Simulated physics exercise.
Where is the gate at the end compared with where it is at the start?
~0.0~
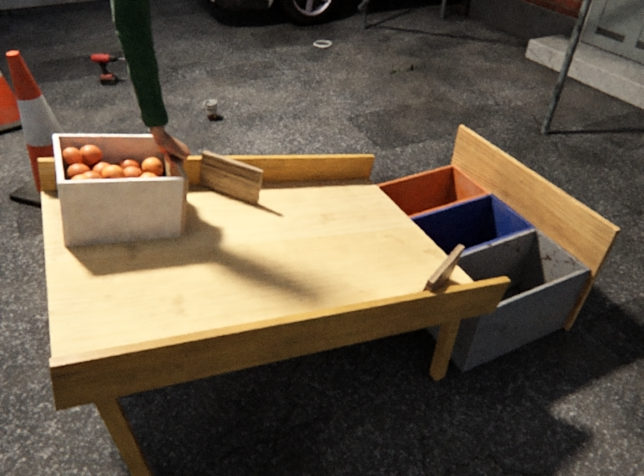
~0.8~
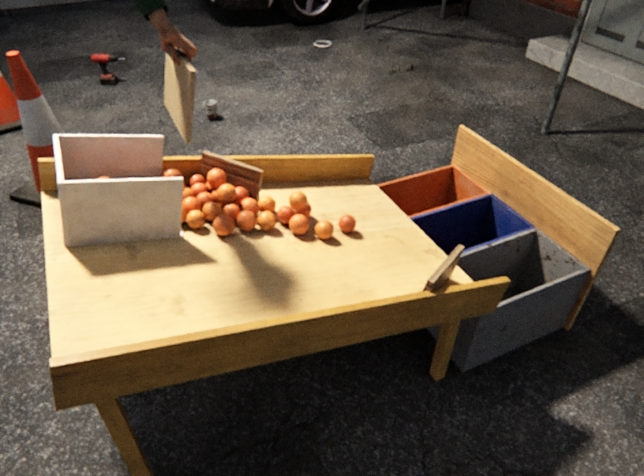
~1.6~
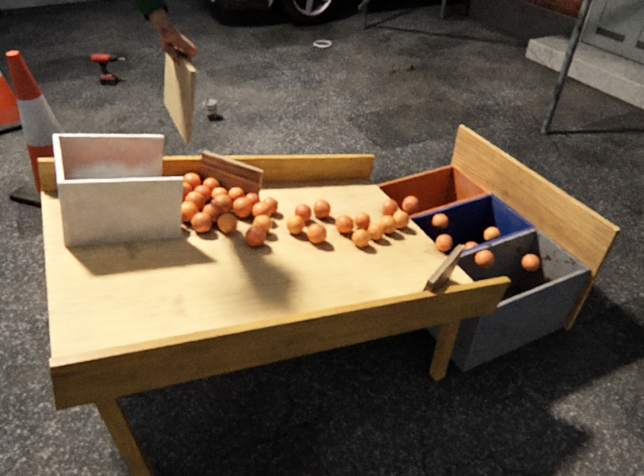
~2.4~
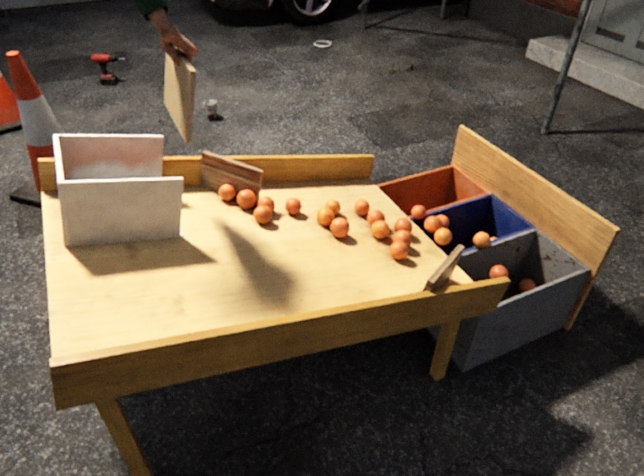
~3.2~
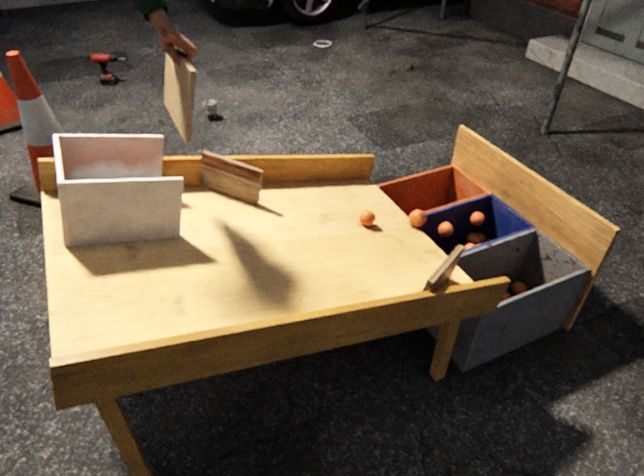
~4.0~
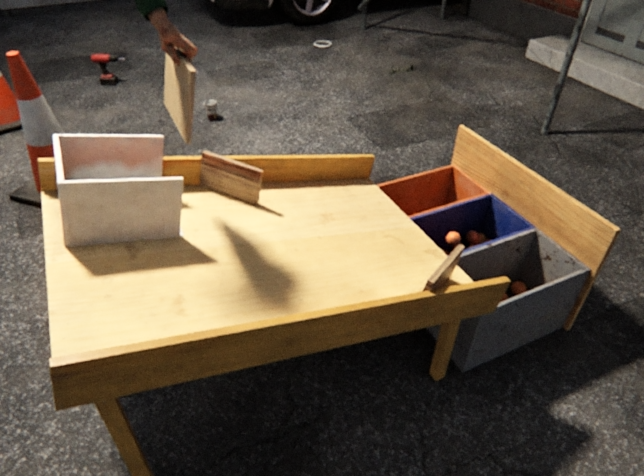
At the start the gate stands at the right side of the white pen, holding the oranges in. By the end it is up in the air beyond the table's far edge, held by the hand.
Oranges sit heaped in a white pen at the left of a sloping wooden table, seen from above on a dark, rough floor, with an orange tote, a blue tub and a grey bin beyond its right end. A hand in a green sleeve lifts the gate from the pen's right side and holds it up. The oranges spill out and roll rightward past two angled boards. They drop off the end into the blue tub and the grey bin. The last few head for the blue tub, leaving pen and table empty.
